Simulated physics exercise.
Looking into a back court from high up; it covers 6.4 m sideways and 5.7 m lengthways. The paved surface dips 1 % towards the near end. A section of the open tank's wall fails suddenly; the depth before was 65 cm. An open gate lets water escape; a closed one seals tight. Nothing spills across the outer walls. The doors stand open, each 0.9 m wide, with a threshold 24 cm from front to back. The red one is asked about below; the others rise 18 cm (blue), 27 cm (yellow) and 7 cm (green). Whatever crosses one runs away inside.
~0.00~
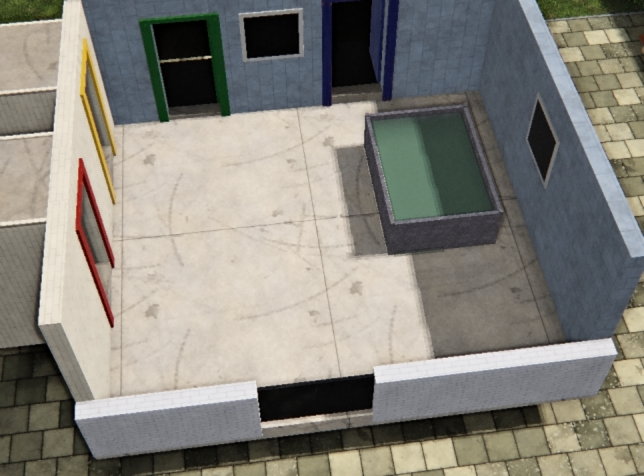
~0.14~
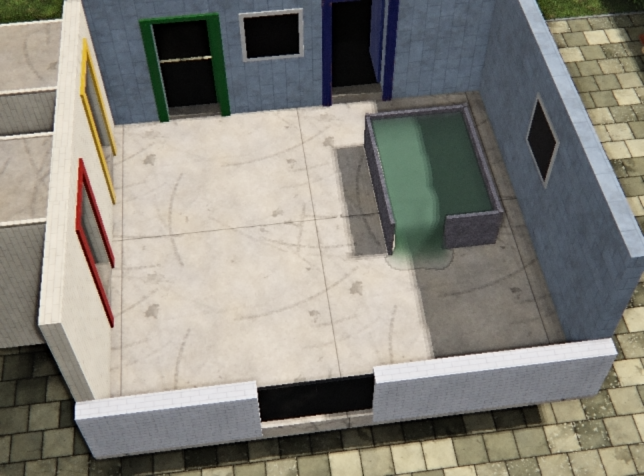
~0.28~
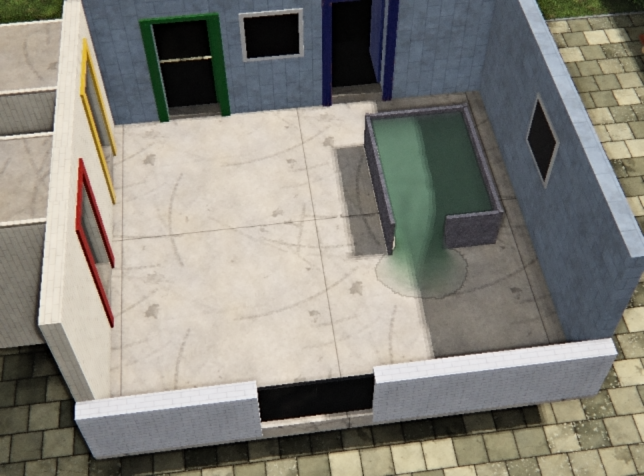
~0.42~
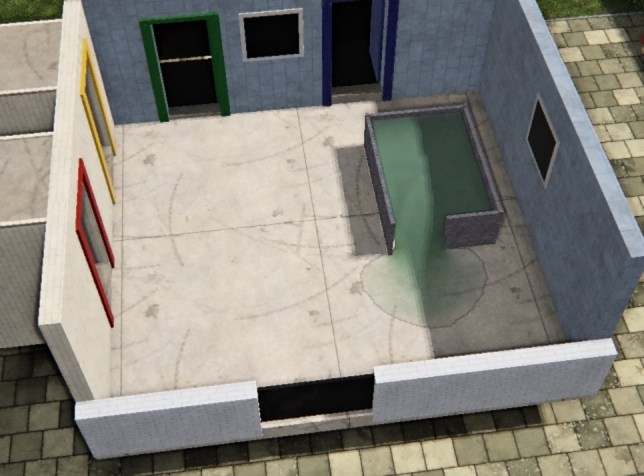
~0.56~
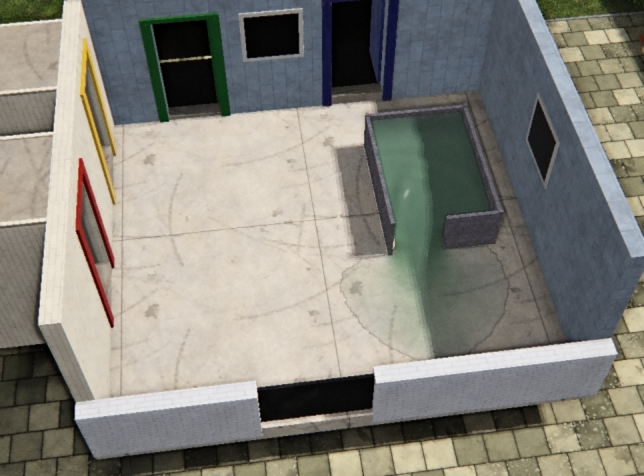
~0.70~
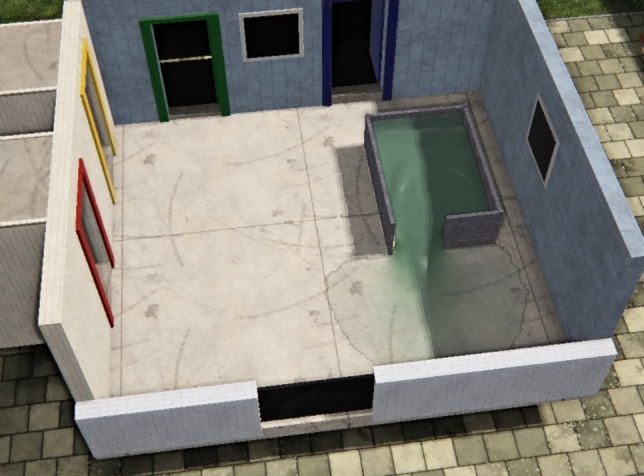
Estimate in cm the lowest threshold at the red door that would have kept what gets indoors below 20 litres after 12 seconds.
Some 5.5 cm above the ground.
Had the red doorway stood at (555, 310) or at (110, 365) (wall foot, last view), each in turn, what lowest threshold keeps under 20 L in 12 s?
About 10.5 and 13.5 cm.
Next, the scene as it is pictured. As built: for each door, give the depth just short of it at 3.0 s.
In cm: Red 0, blue 0, yellow 0, green 0.
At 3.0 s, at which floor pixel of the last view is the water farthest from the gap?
Near (110, 430).
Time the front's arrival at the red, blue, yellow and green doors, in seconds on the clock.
Arrival: Red 3.2 s, blue 5.5 s, yellow 4.5 s, green 6.0 s.
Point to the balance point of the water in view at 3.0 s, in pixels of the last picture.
At about (403, 273).
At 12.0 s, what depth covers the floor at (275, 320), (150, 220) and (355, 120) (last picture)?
About 3, 4 and 8 cm.
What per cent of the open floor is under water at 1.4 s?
Some 25 per cent of it.
After 1.4 s water covers 25 % of the floor, deepest (33 cm) near (413, 262); it has not reached the red door.
After 3.0 s water covers 35 % of the floor, deepest (28 cm) near (572, 373); it has not reached the red door.
After 12.0 s water covers 100 % of the floor, deepest (10 cm) near (110, 430); 6 cm at the red door, 0 litres in over its 17 cm threshold.
At the red door as built, the water arrived by 3.3 s and peaked near 9 cm at 6.6 s.
With a threshold of 4.5 cm, 34 litres would have come in within the 12 s; with 6.5 cm, 10 litres. So under 20 litres takes about 5.5 cm.
